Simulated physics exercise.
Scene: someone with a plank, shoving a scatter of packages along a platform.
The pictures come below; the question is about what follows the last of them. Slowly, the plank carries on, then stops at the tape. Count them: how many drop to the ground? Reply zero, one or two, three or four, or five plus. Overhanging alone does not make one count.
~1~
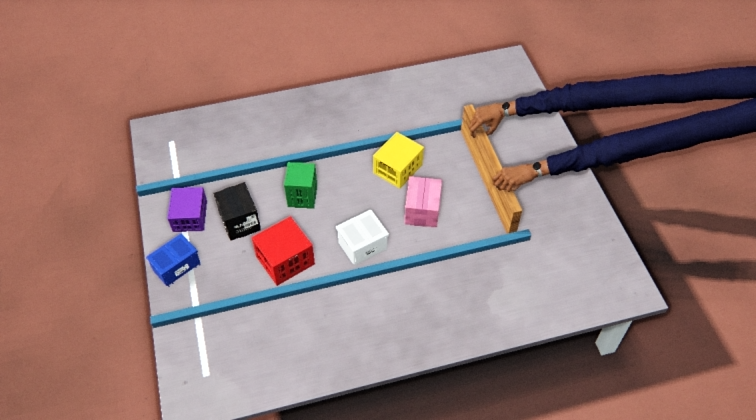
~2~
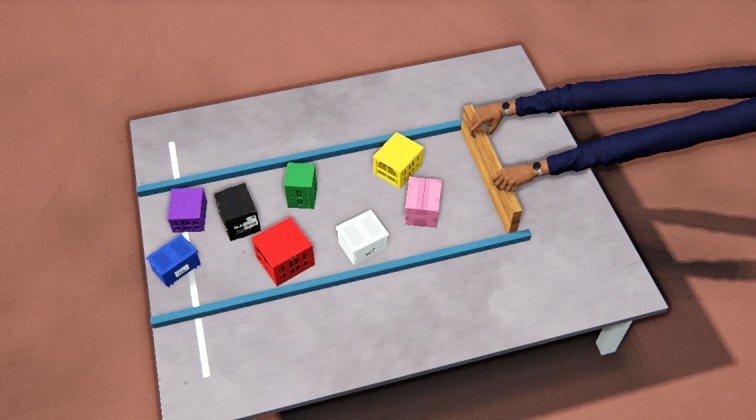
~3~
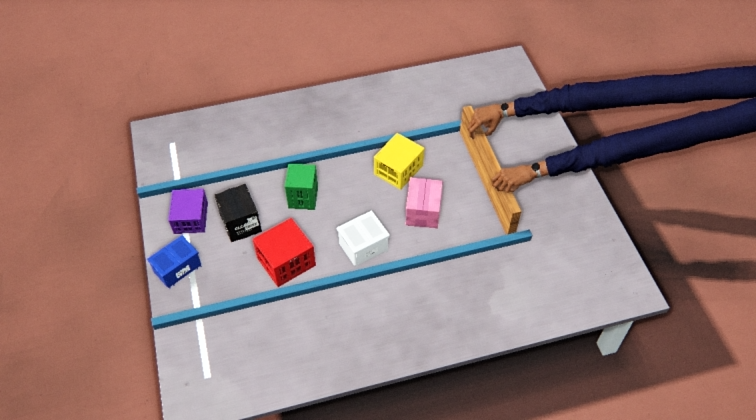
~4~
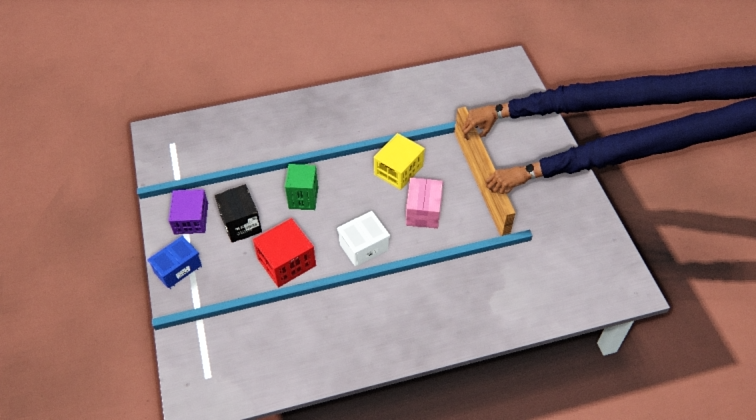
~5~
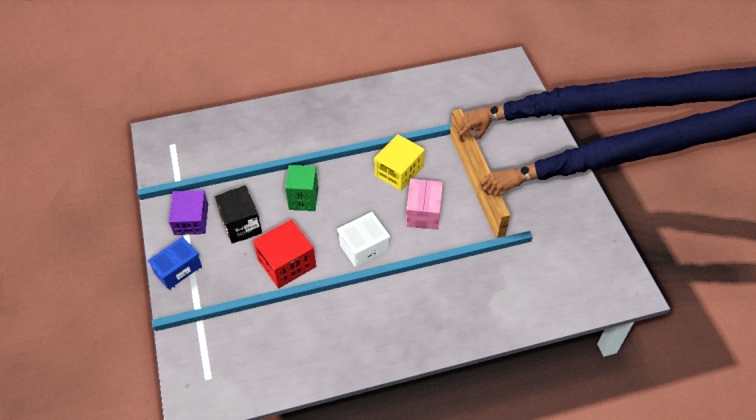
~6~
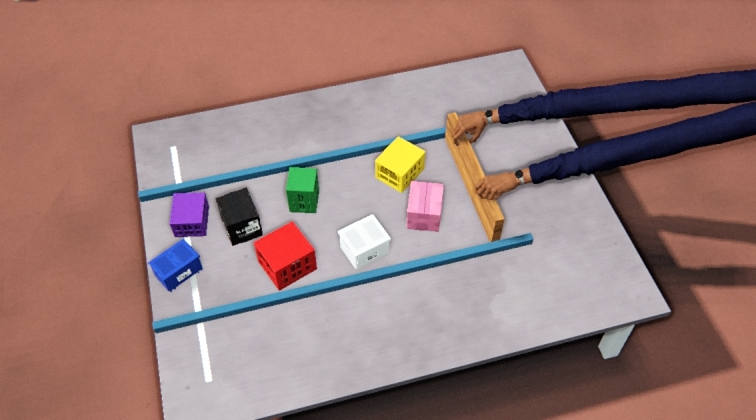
Five plus.
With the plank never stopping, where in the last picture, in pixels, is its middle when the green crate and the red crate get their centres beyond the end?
I'd put it close to (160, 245), and close to (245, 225) for the other one.
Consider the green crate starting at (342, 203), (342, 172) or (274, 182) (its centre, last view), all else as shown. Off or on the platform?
In order of the places given, the green crate rests steady, then is gone, then is gone.
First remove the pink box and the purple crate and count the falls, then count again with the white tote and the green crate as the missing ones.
That gives 3 for the first pair taken away and 3 for the second.
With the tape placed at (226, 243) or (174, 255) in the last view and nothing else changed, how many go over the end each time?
In order, 2 then 5.
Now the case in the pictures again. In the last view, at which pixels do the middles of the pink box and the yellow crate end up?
Final pixels, roughly: (173, 267) for the first, (160, 203) for the other.
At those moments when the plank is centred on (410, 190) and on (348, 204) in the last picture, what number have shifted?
Answer - first 2, then 5.
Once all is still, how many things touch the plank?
The answer is 3.
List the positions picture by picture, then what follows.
The first picture shows blue tote (174, 261); purple crate (188, 210); black parcel (238, 212); plank (489, 168); tape (187, 246).
The second picture shows purple crate (188, 210); green crate (301, 186).
The third picture shows black parcel (238, 213); plank (488, 169).
The fourth picture shows blue tote (176, 263); white tote (364, 240).
The fifth picture shows purple crate (189, 213); pink box (424, 204).
The sixth picture shows blue tote (177, 266); purple crate (190, 215); black parcel (240, 217); plank (473, 176); tape (189, 252).
Soon after, none off yet; blue tote at rest near (177, 266); purple crate at rest near (190, 215); black parcel at rest near (240, 217).
Then, none off yet; blue tote moving near (174, 264); purple crate moved a little near (184, 216); black parcel moved about its own width near (216, 231).
By the end, the number that fall off is five or more; fallen, white tote, red crate, black parcel, purple crate and blue tote.
